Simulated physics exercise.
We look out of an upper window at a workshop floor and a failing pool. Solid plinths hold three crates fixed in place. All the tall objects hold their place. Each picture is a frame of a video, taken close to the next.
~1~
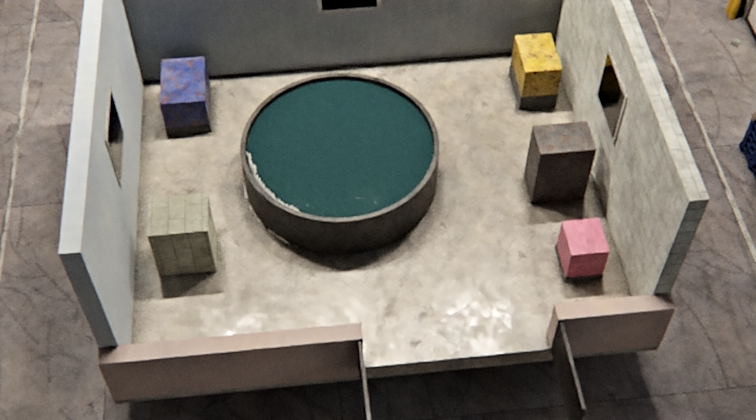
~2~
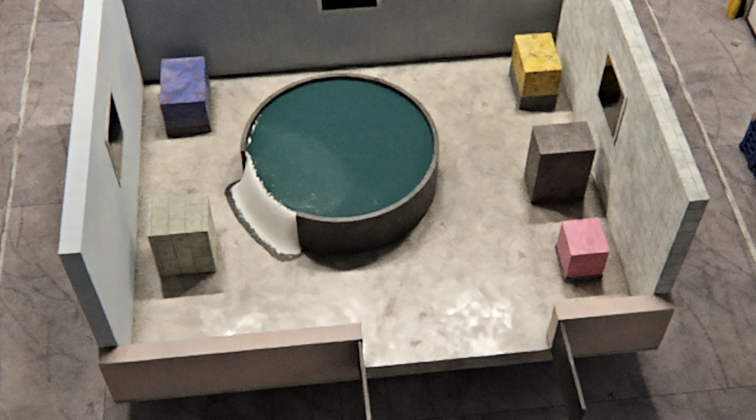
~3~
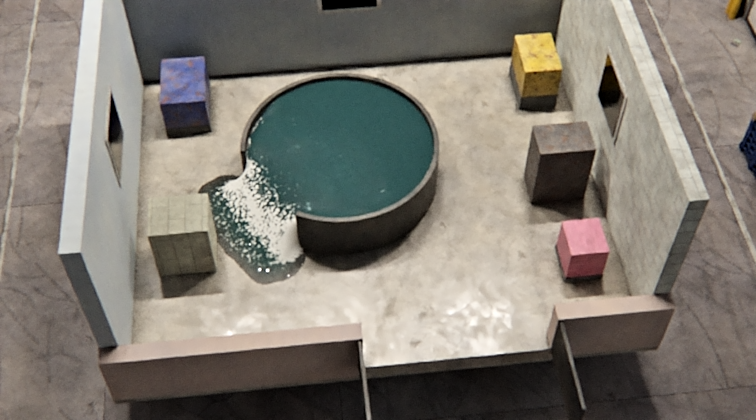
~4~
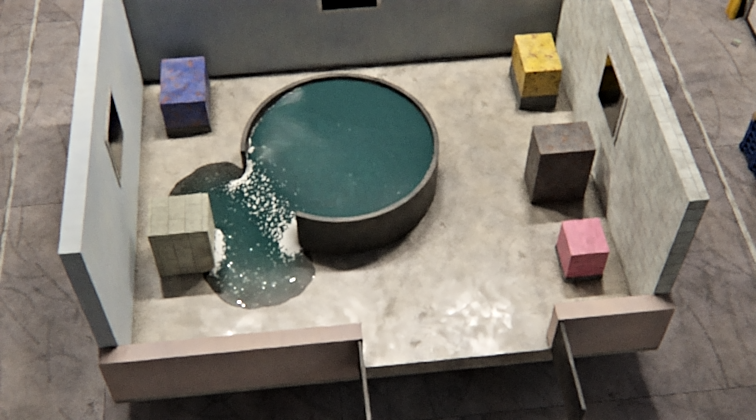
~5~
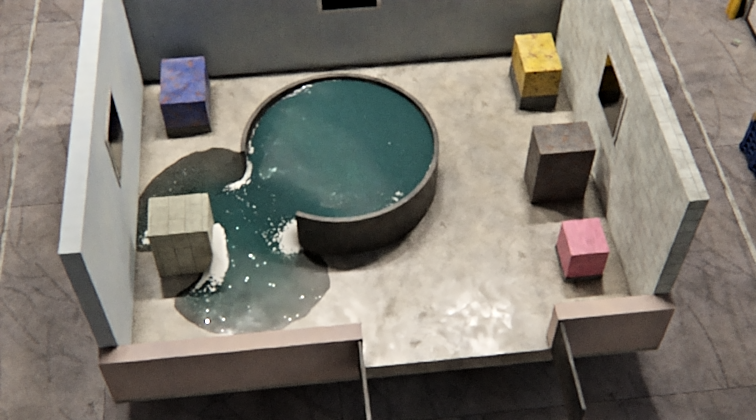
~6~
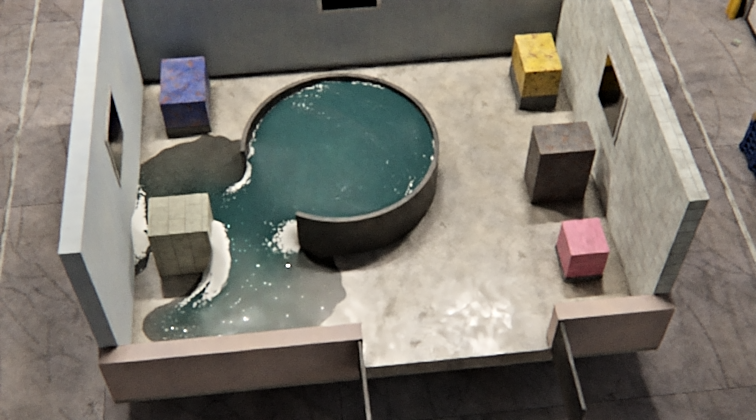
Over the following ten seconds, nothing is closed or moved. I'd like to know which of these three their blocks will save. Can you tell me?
The blue crate will be caught by the water; the yellow crate will be missed by the water; the pink crate will be caught by the water.
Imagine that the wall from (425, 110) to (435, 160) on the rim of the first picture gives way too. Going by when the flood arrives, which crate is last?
I'd go with the one in blue.
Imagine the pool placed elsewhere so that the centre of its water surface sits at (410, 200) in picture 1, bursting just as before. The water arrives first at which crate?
It is the crate marked blue.
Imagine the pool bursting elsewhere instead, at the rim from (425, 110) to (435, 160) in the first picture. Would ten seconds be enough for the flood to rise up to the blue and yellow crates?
Well, the blue crate gets reached, and the yellow crate gets reached as well.
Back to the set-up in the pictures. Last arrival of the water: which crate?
Pick: The yellow-painted one.
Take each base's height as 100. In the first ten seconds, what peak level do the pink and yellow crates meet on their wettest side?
310 and 70 per cent, roughly.
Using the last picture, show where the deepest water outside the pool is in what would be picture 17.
I'd mark about pixel (144, 83).
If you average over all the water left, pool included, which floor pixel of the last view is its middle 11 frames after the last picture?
That puts it at around (280, 213).
A moment on, water covers 25 % of the floor; the blue crate water round its plinth, the yellow crate not reached, the pink crate not reached.
Next, water covers 35 % of the floor; the blue crate water round its plinth, the yellow crate not reached, the pink crate not reached.
Then, water covers 65 % of the floor; the blue crate water round its plinth, the yellow crate not reached, the pink crate water round its plinth.
Later, water covers 95 % of the floor; the blue crate water round its plinth, the yellow crate water round its plinth, the pink crate water round its plinth.
In the end, water covers 100 % of the floor; the blue crate was topped, the yellow crate stayed above the water, the pink crate was topped.
